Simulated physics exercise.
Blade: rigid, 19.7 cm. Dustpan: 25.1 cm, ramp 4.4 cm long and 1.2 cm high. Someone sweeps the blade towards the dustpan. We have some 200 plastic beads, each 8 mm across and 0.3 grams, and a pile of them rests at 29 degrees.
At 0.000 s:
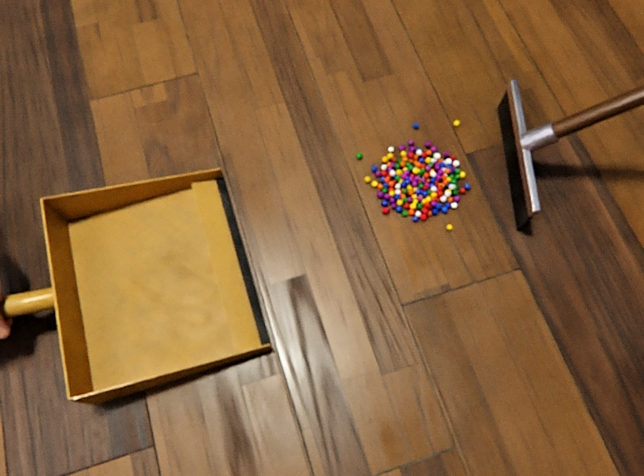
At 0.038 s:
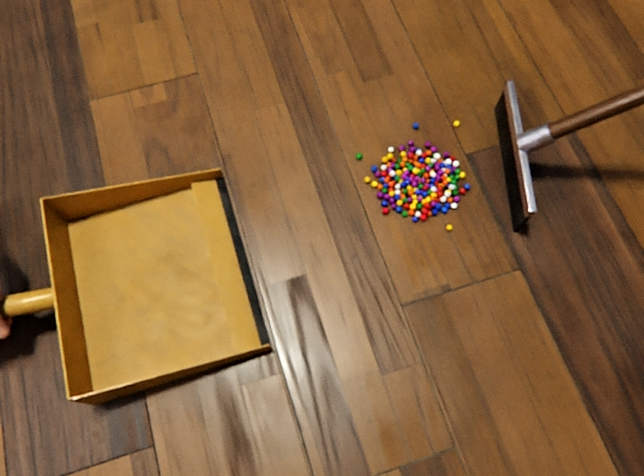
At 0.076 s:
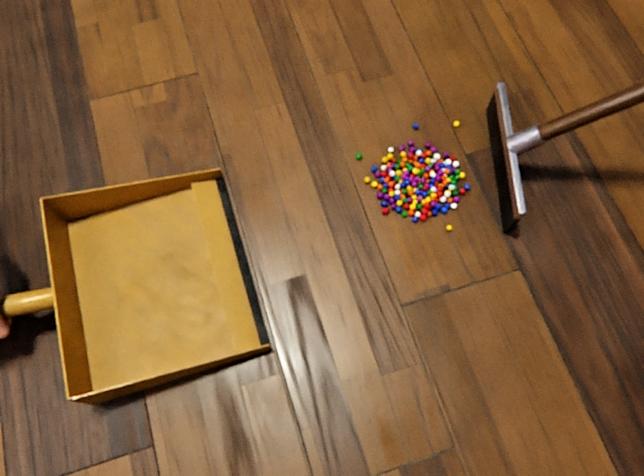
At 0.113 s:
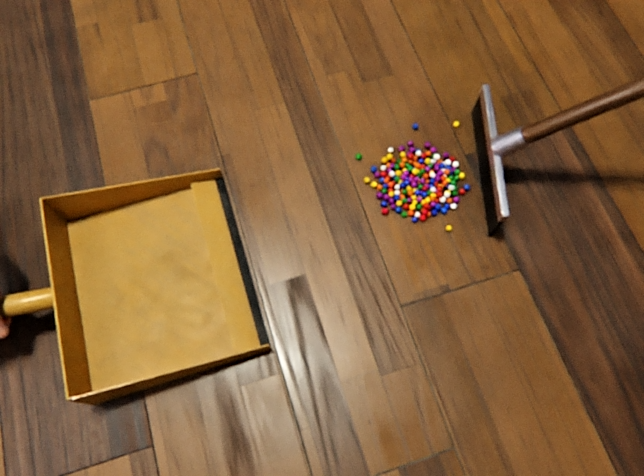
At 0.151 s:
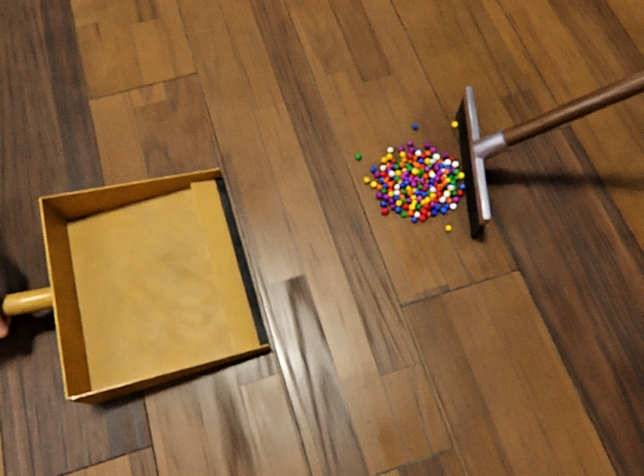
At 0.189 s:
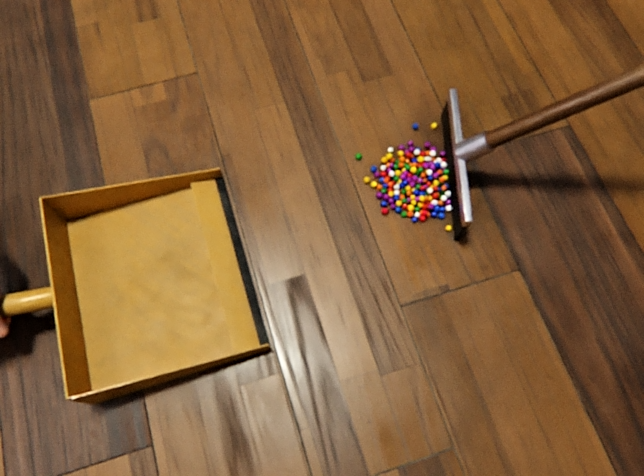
Hand holding a tan dustpan still on a wooden floor as a squeegee-like blade slides left into a pile of colourful beads.
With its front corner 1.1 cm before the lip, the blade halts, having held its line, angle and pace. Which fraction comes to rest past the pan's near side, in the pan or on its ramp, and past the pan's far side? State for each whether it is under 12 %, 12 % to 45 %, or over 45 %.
As I see it, near side: A small amount; pan: A fair amount; far side: A fair amount.
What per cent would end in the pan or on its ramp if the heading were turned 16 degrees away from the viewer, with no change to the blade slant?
Estimate: 10 % in pan or on ramp.
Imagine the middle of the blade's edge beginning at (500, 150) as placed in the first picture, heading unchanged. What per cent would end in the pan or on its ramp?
Estimate: Near 20 %.
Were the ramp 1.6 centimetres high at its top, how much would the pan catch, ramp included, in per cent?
Around 15 per cent.
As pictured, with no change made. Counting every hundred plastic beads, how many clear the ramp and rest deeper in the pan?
Around 0 in a hundred.
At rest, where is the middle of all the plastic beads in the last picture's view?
Somewhere around (231, 195) in the final frame.
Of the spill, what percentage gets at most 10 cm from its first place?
I'd estimate roughly 0 per cent.
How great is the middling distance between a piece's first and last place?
That distance is close to 26 cm.
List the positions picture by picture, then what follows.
The first picture shows blade from (533, 212) to (511, 88), moved 0.0 cm, 0 of the pieces shifted so far; middle of the pieces at (420, 181); pan at (150, 286).
The second picture shows blade from (529, 213) to (508, 88), moved 0.4 cm, 0 of the pieces shifted so far; middle of the pieces at (420, 181).
The third picture shows blade from (519, 215) to (499, 90), moved 1.8 cm, 0 of the pieces shifted so far; middle of the pieces at (419, 181).
The fourth picture shows blade from (503, 217) to (484, 92), moved 3.9 cm, 0 of the pieces shifted so far; middle of the pieces at (419, 182).
The fifth picture shows blade from (484, 220) to (467, 94), moved 6.2 cm, 1 of the pieces shifted so far; middle of the pieces at (419, 182).
The sixth picture shows blade from (466, 222) to (451, 96), moved 8.5 cm, 86 of the pieces shifted so far; middle of the pieces at (418, 180); pan at (148, 286). Its pace works out near 0.61 m/s, heading 9 degrees away from the viewer's side.
Then, at 0.41 s, middle of the blade 17 cm from the lip; 0 % over the lip, far side 10 %, near side 0 %.
After 0.55 s, middle of the blade 9 cm from the lip; 0 % over the lip, far side 20 %, near side 0 %.
After 0.83 s, middle of the blade 4 cm from the lip; 20 % over the lip, far side 30 %, near side 0 %.
At rest (1.5 s), near side 0 %, pan 15 %, far side 30 %, in front of the lip or behind the blade 50 %.
